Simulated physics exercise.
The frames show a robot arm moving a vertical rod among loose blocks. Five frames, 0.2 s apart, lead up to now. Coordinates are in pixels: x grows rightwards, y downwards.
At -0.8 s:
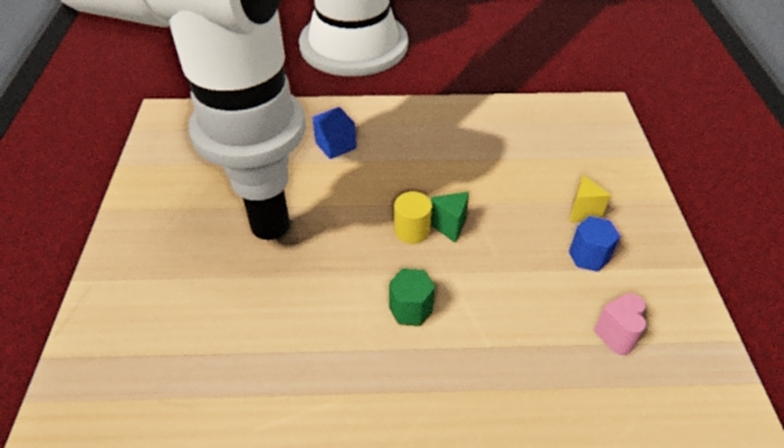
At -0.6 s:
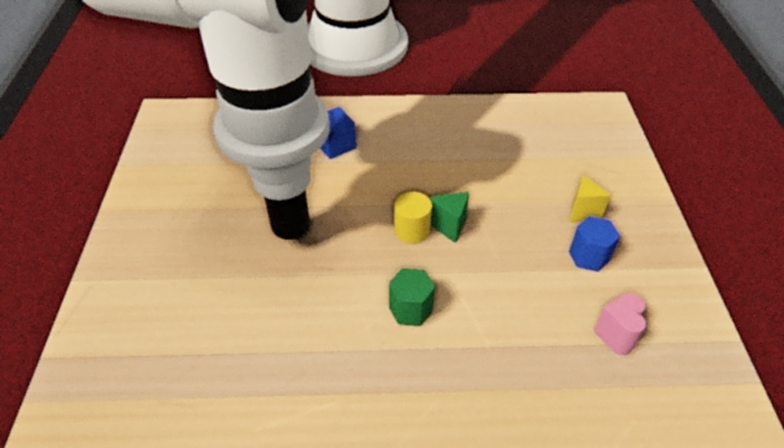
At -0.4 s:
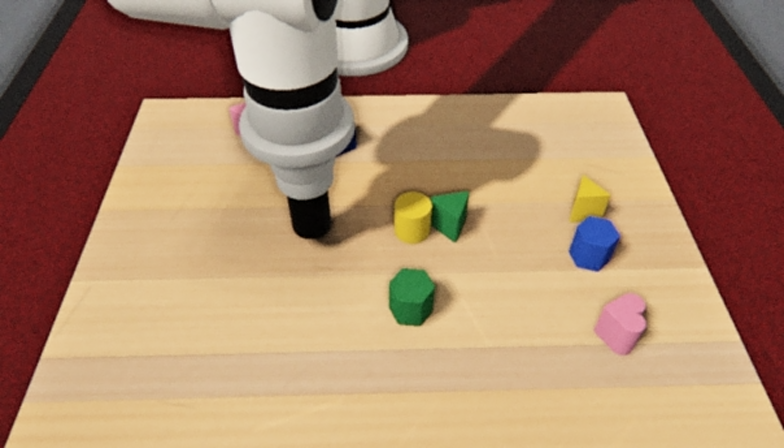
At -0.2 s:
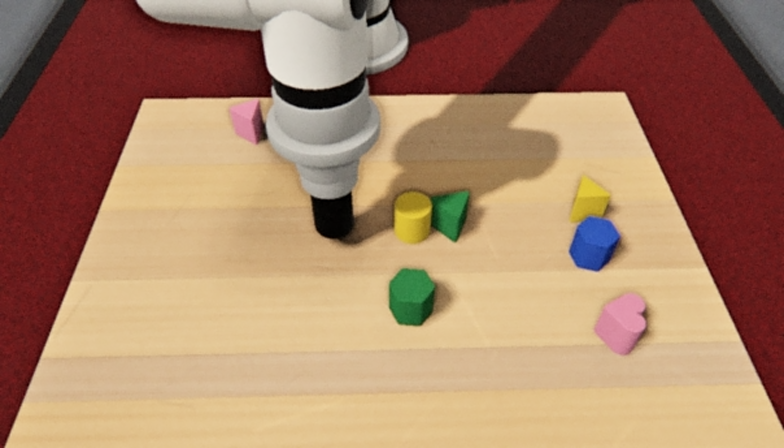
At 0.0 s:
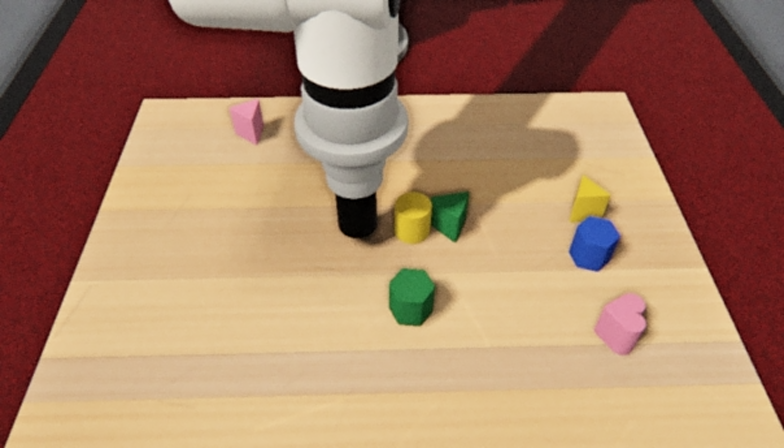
A robot arm holding a black-tipped vertical rod slides steadily to the right across a wooden board, passing in front of a blue block and uncovering a pink one at the back. It ends just left of the yellow round block, while all the scattered blocks stay still.
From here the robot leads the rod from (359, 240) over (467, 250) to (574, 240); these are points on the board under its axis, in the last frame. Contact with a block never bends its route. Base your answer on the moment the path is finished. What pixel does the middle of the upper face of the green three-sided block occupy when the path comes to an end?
The middle of its upper face will lie at (480, 190).
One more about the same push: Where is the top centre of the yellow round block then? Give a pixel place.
Around pixel (451, 196).
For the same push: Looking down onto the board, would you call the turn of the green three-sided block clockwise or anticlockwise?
Viewed from above: Clockwise.
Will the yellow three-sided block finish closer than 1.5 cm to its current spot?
Yes.
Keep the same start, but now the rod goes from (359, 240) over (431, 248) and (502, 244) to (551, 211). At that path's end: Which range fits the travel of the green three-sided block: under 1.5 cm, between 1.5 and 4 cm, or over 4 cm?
Medium: 1.5 to 4 cm.
The first path, step by step. One third of the way, rod at (432, 234); yellow round block at (444, 196); green three-sided block at (474, 191), turned 40° clockwise.
Two thirds of the way, rod at (508, 234); yellow round block at (451, 196); green three-sided block at (480, 190), turned 35° clockwise.
At the end, rod at (579, 225); yellow round block at (451, 196); green three-sided block at (480, 190), turned 35° clockwise; yellow three-sided block still; blue hexagonal block at (621, 234), turned 30° clockwise.
